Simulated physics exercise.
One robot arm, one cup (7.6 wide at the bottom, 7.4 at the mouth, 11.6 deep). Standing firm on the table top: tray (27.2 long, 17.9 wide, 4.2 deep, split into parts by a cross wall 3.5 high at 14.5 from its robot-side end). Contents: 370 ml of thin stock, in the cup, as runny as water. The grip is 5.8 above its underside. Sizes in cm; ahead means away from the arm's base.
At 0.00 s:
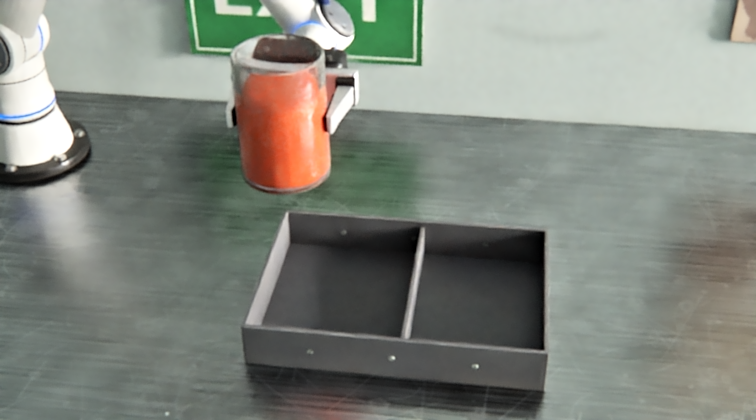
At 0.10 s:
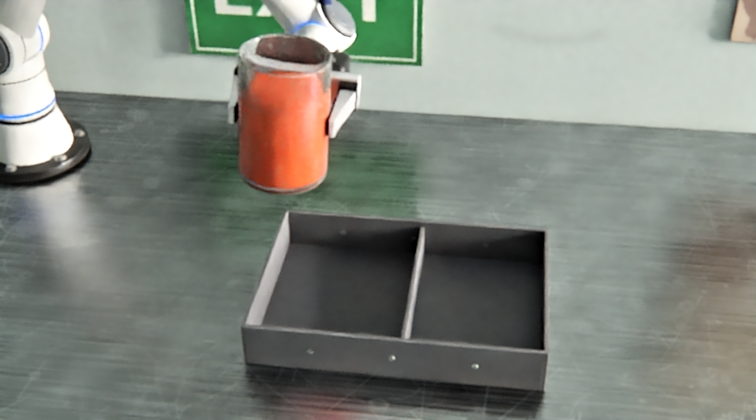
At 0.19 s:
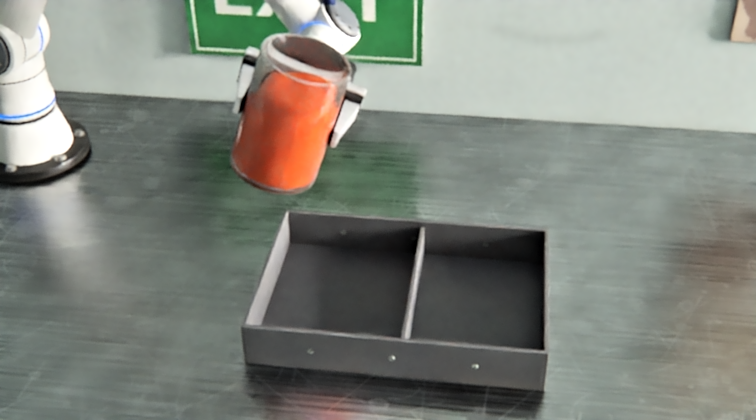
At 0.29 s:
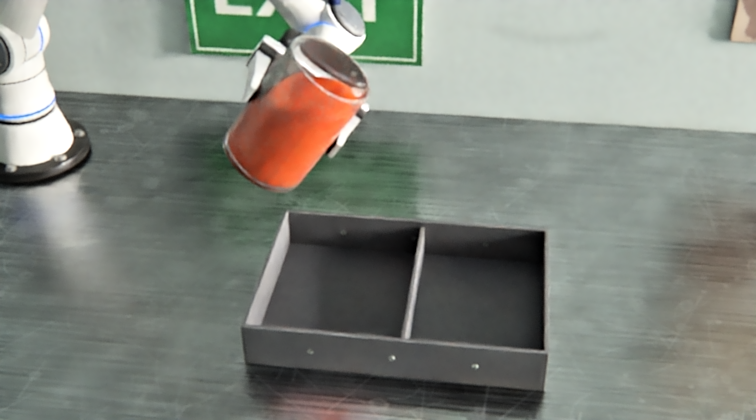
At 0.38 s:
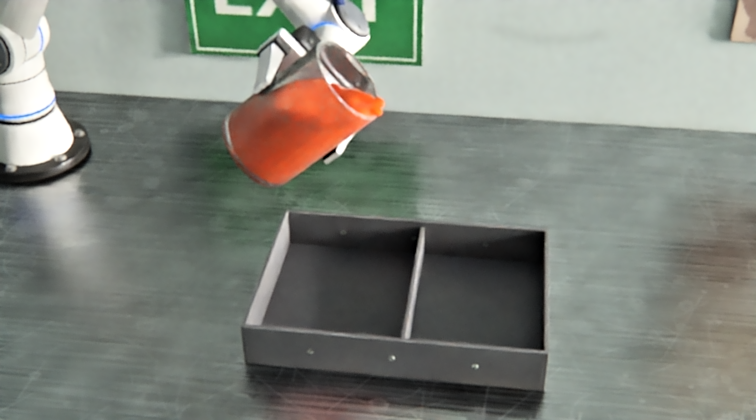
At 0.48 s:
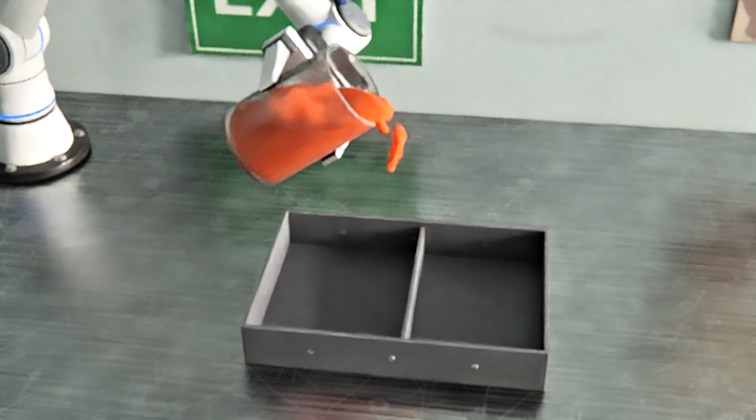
A clear cup of thin orange-red liquid, gripped by a white robot arm, hangs above a dark tabletop, seen from a steady, raised view. Below it sits a dark grey open tray split by a cross wall, with a white robot base at left and a green sign behind. The cup tilts steadily to the right until liquid reaches its rim and a small stream spills into the air.
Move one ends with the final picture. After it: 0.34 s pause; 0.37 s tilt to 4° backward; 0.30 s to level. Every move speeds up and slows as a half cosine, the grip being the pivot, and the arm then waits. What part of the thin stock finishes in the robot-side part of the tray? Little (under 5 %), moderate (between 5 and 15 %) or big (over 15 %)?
A little share, under 5 %, ends in the robot-side part of the tray.
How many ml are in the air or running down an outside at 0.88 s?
About 5 ml.
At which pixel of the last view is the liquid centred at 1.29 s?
Around (320, 149).
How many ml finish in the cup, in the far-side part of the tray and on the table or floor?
About 340, 25, 0 ml.
After 0.88 s, tilted 50° forward, liquid up to 23 above the table; 340 ml in the cup, 20 ml in the far-side part, 5 ml in the air or running down outside.
After 1.29 s, tilted 3° backward, liquid up to 24 above the table; 340 ml in the cup, 25 ml in the far-side part, 5 ml in the robot-side part.
After 1.69 s, level, liquid up to 24 above the table; 340 ml in the cup, 25 ml in the far-side part, 5 ml in the robot-side part.
After 2.49 s, level, liquid up to 24 above the table; 340 ml in the cup, 25 ml in the far-side part, 5 ml in the robot-side part.
At rest, 340 ml in the cup, 25 ml in the far-side part, 5 ml in the robot-side part. That is 1 % in the robot-side part of the tray.
